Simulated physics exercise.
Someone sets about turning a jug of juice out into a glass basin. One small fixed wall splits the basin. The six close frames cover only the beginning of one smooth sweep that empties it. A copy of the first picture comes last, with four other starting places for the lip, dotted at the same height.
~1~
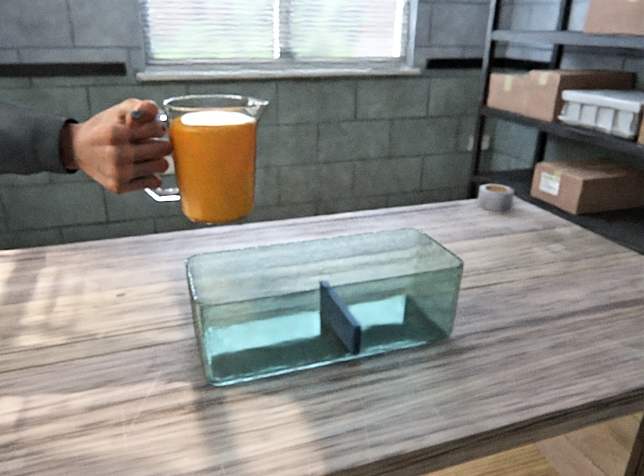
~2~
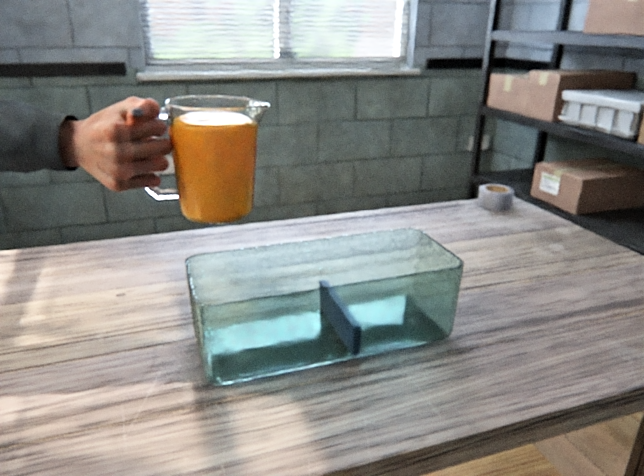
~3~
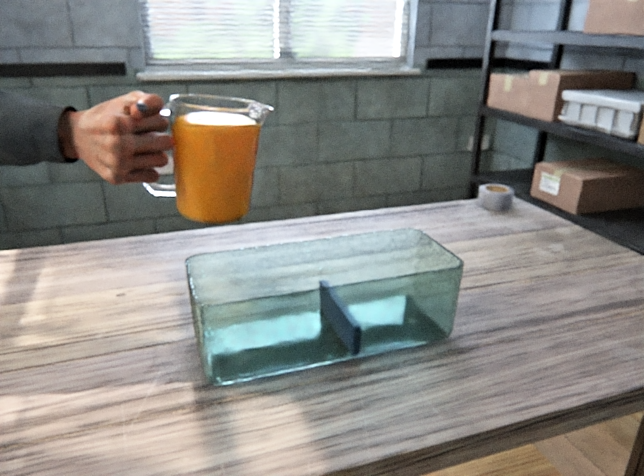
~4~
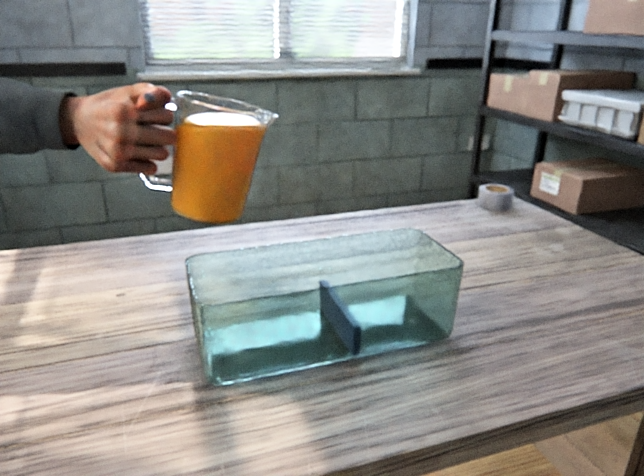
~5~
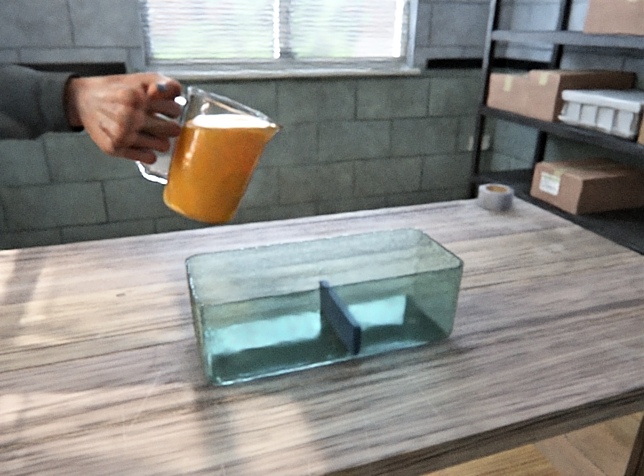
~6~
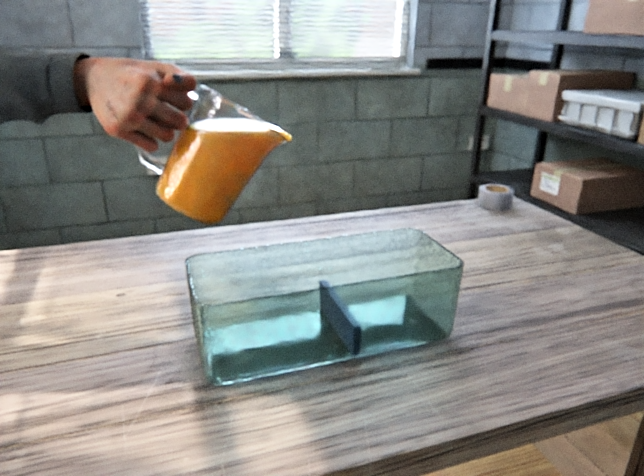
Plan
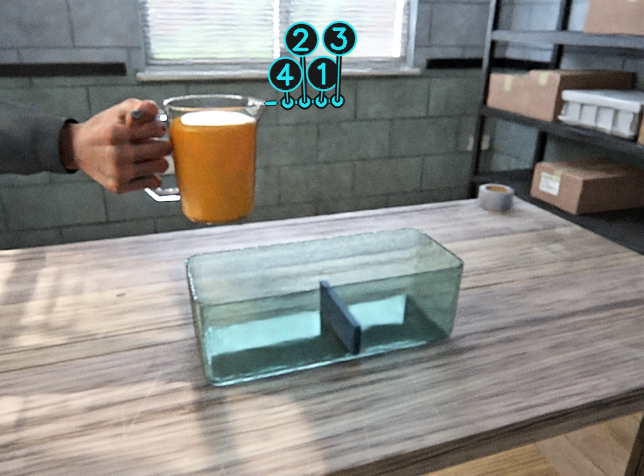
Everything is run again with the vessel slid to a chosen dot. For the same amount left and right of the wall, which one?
Dot 4 does it best.
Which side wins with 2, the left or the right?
The right side.
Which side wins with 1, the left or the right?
More ends on the right.
On the marked copy, 1 at (321, 101); 2 at (304, 102); 3 at (337, 100); 4 at (287, 102).
With 1, about 8 % ends left of the wall and 91 % right of it.
With 2, about 24 % ends left of the wall and 75 % right of it.
With 3, about 5 % ends left of the wall and 94 % right of it.
With 4, about 48 % ends left of the wall and 50 % right of it.
